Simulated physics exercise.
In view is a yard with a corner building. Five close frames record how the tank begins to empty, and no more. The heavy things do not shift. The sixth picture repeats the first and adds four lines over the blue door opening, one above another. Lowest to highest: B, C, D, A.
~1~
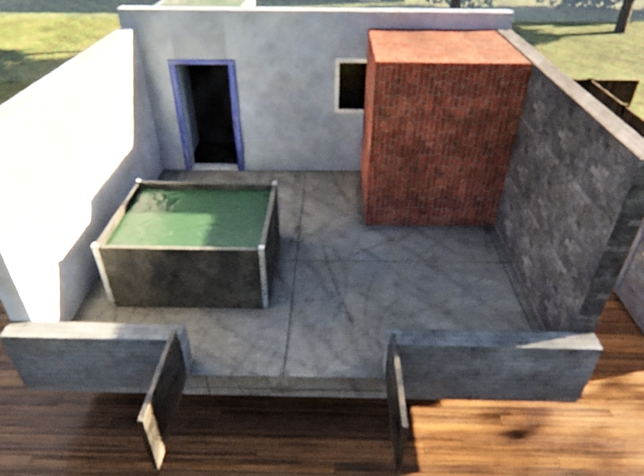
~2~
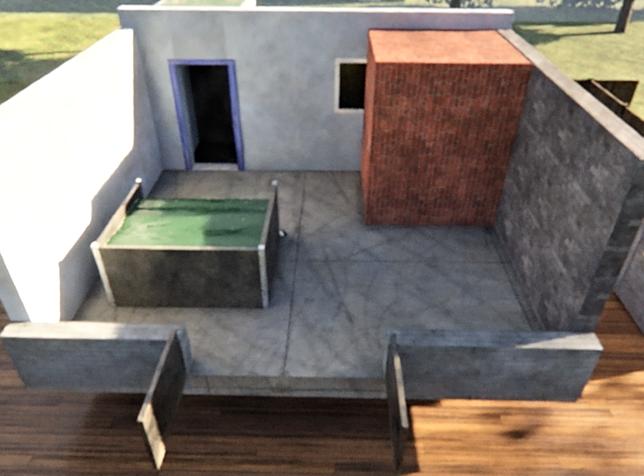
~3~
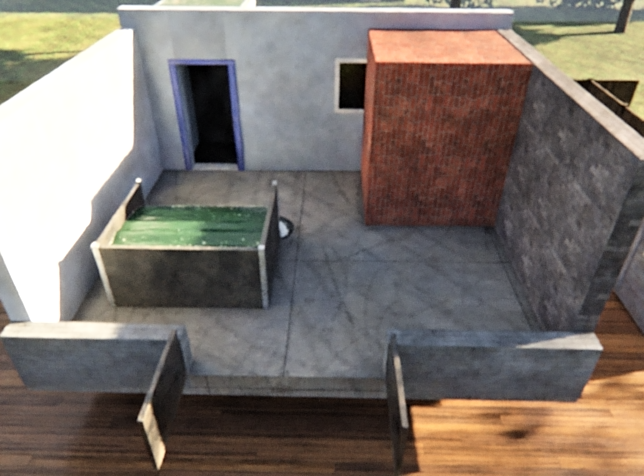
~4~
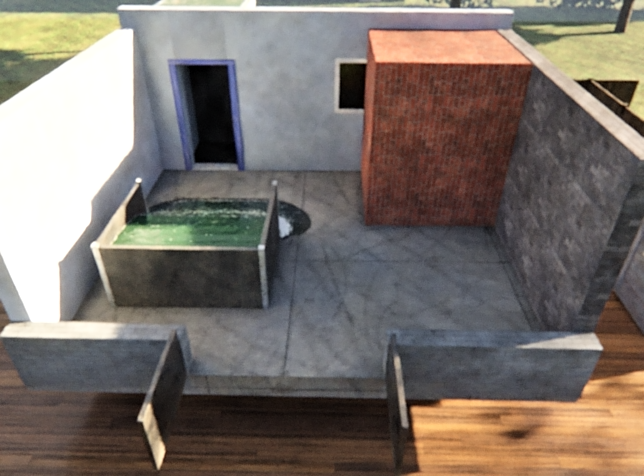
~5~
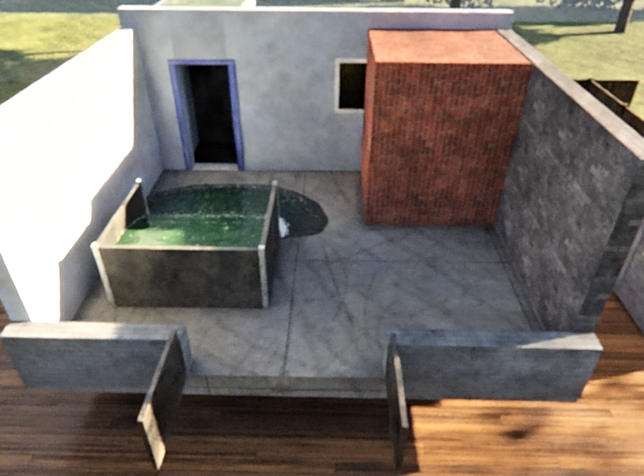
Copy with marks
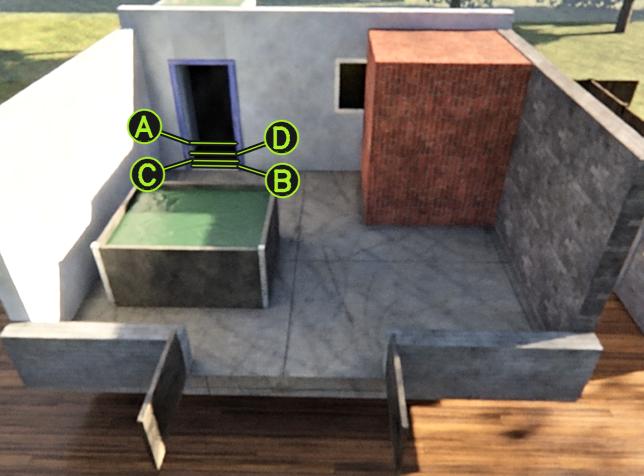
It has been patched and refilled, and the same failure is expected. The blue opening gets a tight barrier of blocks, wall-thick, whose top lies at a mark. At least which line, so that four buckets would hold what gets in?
Height A.
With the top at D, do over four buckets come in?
Yes, that goes wrong.
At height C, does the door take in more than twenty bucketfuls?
Yes.
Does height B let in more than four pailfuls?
Yes.
In lime, A at (212, 143); B at (215, 165); C at (214, 160); D at (213, 153); from the bottom up B, C, D, A.
Choosing A, a splash gets over, under a bucket.
Choosing B, dozens of bucketfuls pour in.
Choosing C, dozens of bucketfuls pour in.
Choosing D, about 13 bucketfuls get in.
